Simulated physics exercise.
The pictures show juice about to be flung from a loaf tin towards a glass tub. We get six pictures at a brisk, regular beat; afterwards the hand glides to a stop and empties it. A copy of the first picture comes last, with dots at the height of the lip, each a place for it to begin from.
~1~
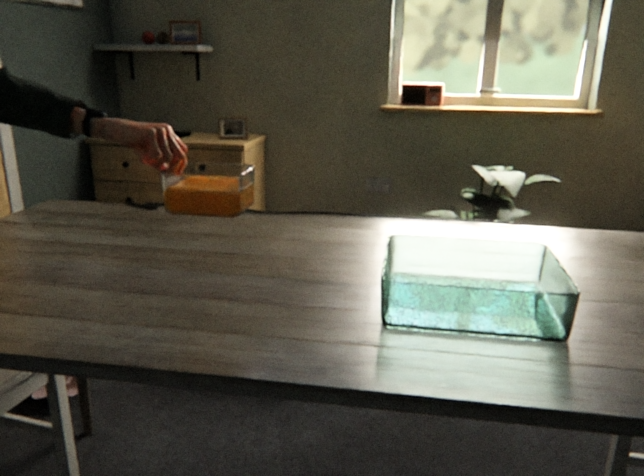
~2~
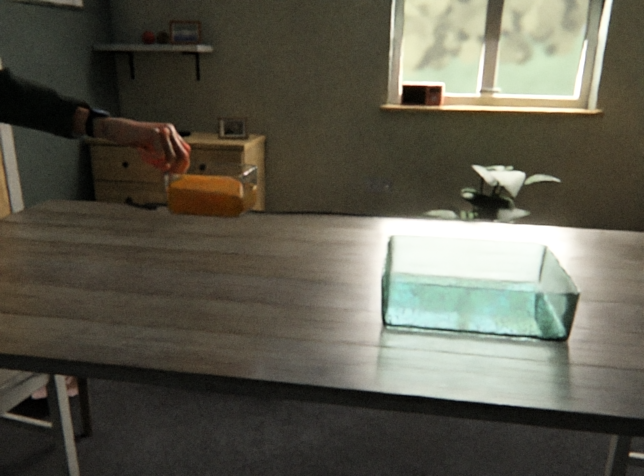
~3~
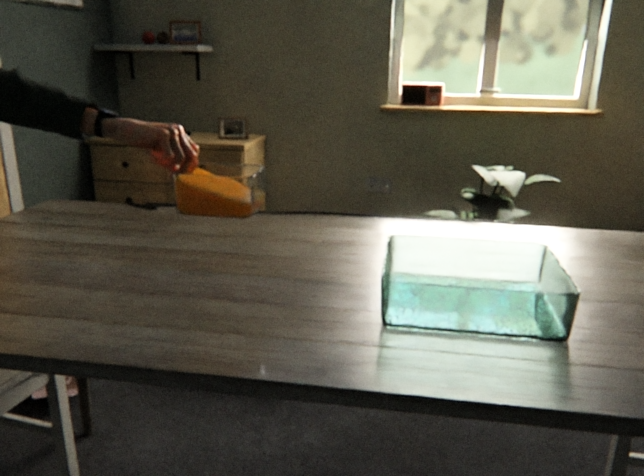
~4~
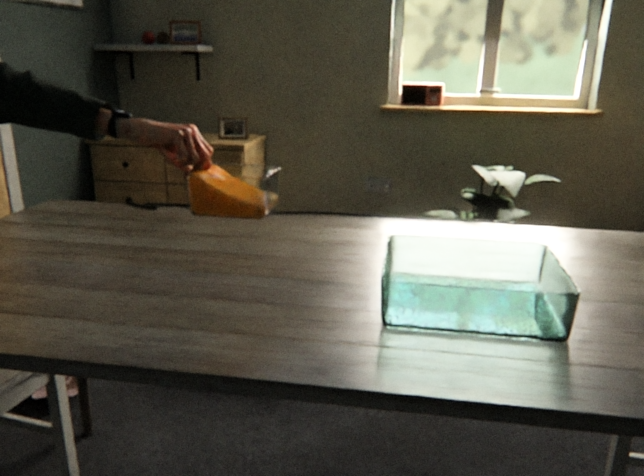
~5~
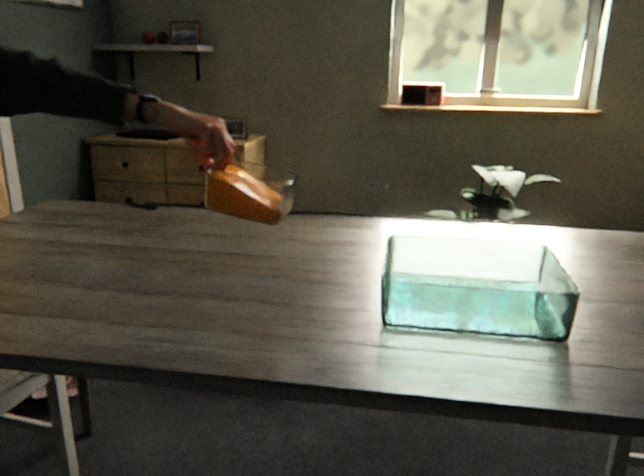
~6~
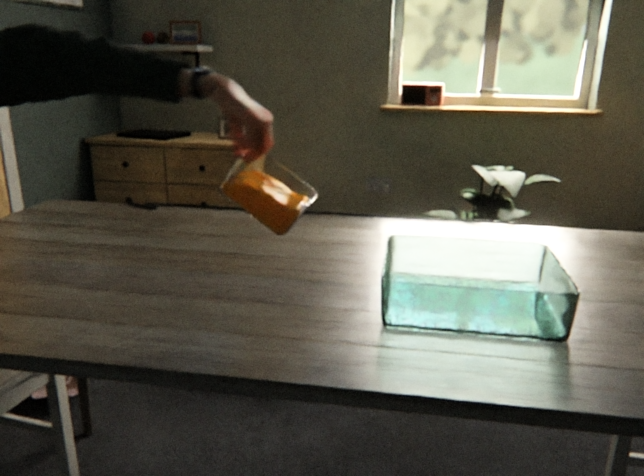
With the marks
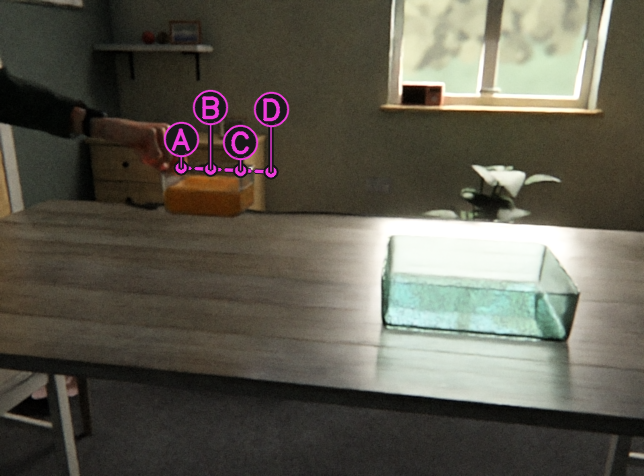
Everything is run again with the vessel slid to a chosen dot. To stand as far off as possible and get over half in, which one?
Place D.
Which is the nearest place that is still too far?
It is C.
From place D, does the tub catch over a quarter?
Yes, clearly.
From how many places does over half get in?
One.
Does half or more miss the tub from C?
Yes, it does.
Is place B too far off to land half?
Yes, it does.
In magenta, A at (181, 167); B at (210, 169); C at (240, 170); D at (271, 171).
Choosing A, about 0 % lands in the tub, 100 % falls short.
Choosing B, about 0 % lands in the tub, 96 % falls short and 4 % goes beside or beyond.
Choosing C, about 16 % lands in the tub, 80 % falls short and 4 % goes beside or beyond.
Choosing D, about 77 % lands in the tub, 11 % falls short and 11 % goes beside or beyond.
